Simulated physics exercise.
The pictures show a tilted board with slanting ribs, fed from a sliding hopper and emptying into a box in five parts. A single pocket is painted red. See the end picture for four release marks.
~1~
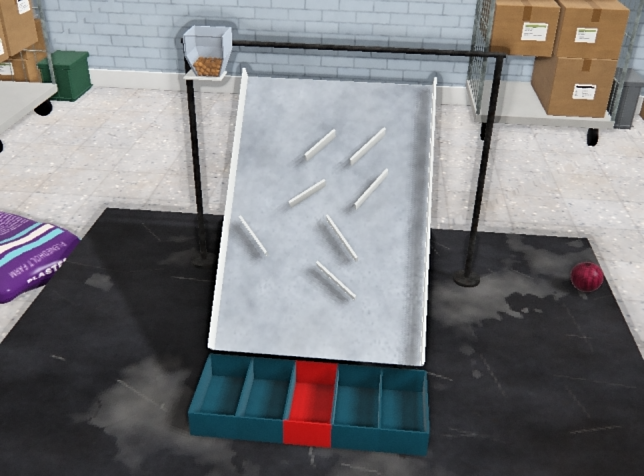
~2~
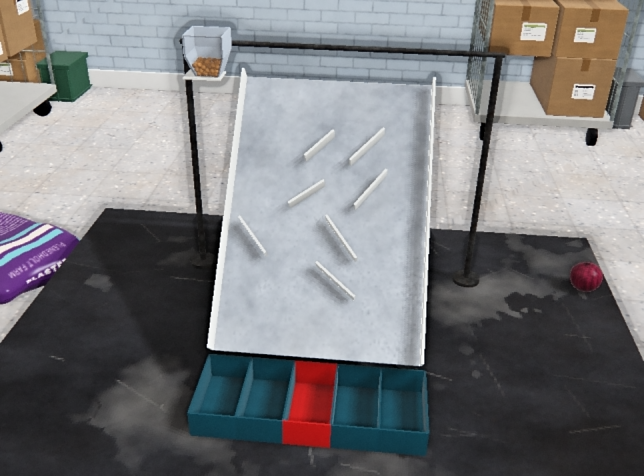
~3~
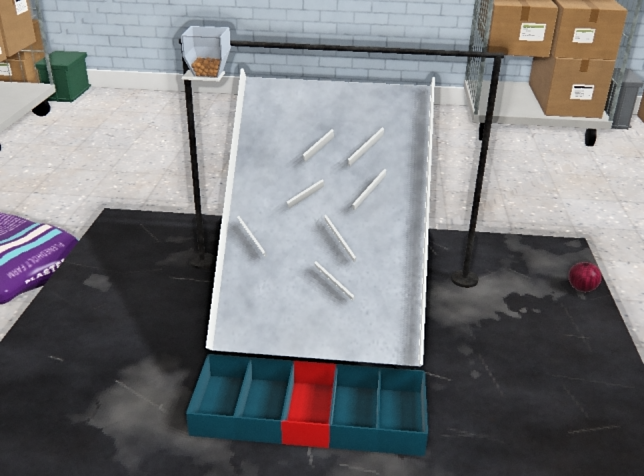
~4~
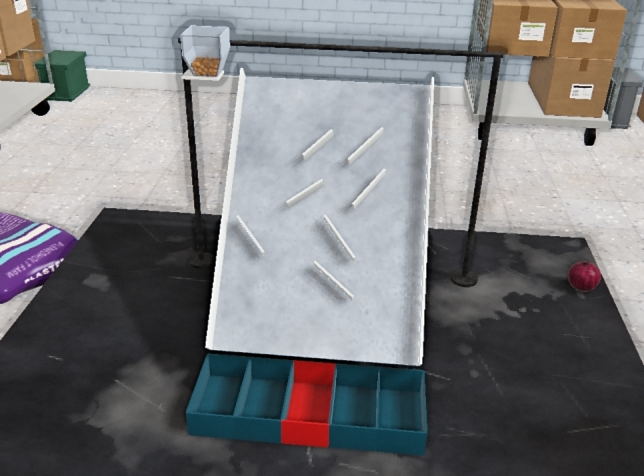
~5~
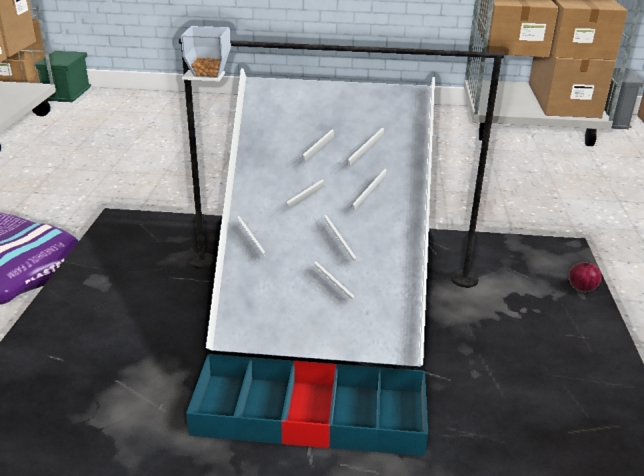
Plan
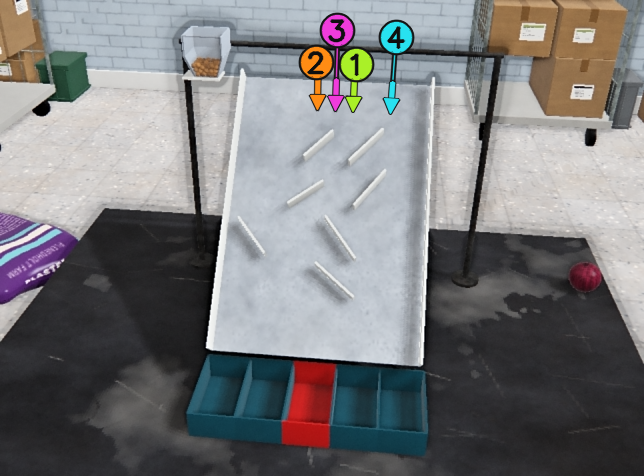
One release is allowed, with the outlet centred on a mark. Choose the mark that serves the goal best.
Mark 2.
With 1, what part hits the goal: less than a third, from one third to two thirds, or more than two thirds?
It is less than a third.
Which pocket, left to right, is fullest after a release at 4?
It is the fifth one.
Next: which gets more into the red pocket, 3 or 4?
Mark 3.
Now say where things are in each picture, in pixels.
The first picture shows hopper at (210, 66), roasted chickpeas, door shut.
The second picture shows ribs (305, 155) to (334, 130), (350, 160) to (384, 128), (288, 202) to (324, 180).
The third picture shows ribs (354, 205) to (386, 169), (238, 216) to (264, 253), (325, 215) to (355, 258).
The fourth picture shows ribs (314, 261) to (353, 296).
The fifth picture shows red pocket at (306, 433), number 3 of 5 from the left.
On the marked copy, mark 1 meets the board at (353, 106); mark 2 meets the board at (317, 104); mark 3 meets the board at (335, 105); mark 4 meets the board at (390, 108).
Choosing 1, a small part in the red pocket, most in other pockets, a small part held on the board.
Choosing 2, about half in the red pocket, about a third in other pockets, a small part held on the board.
Choosing 3, about a quarter in the red pocket, about two thirds in other pockets, a small part held on the board.
Choosing 4, none in the red pocket, most in other pockets, about a quarter held on the board, a stray few outside the box.
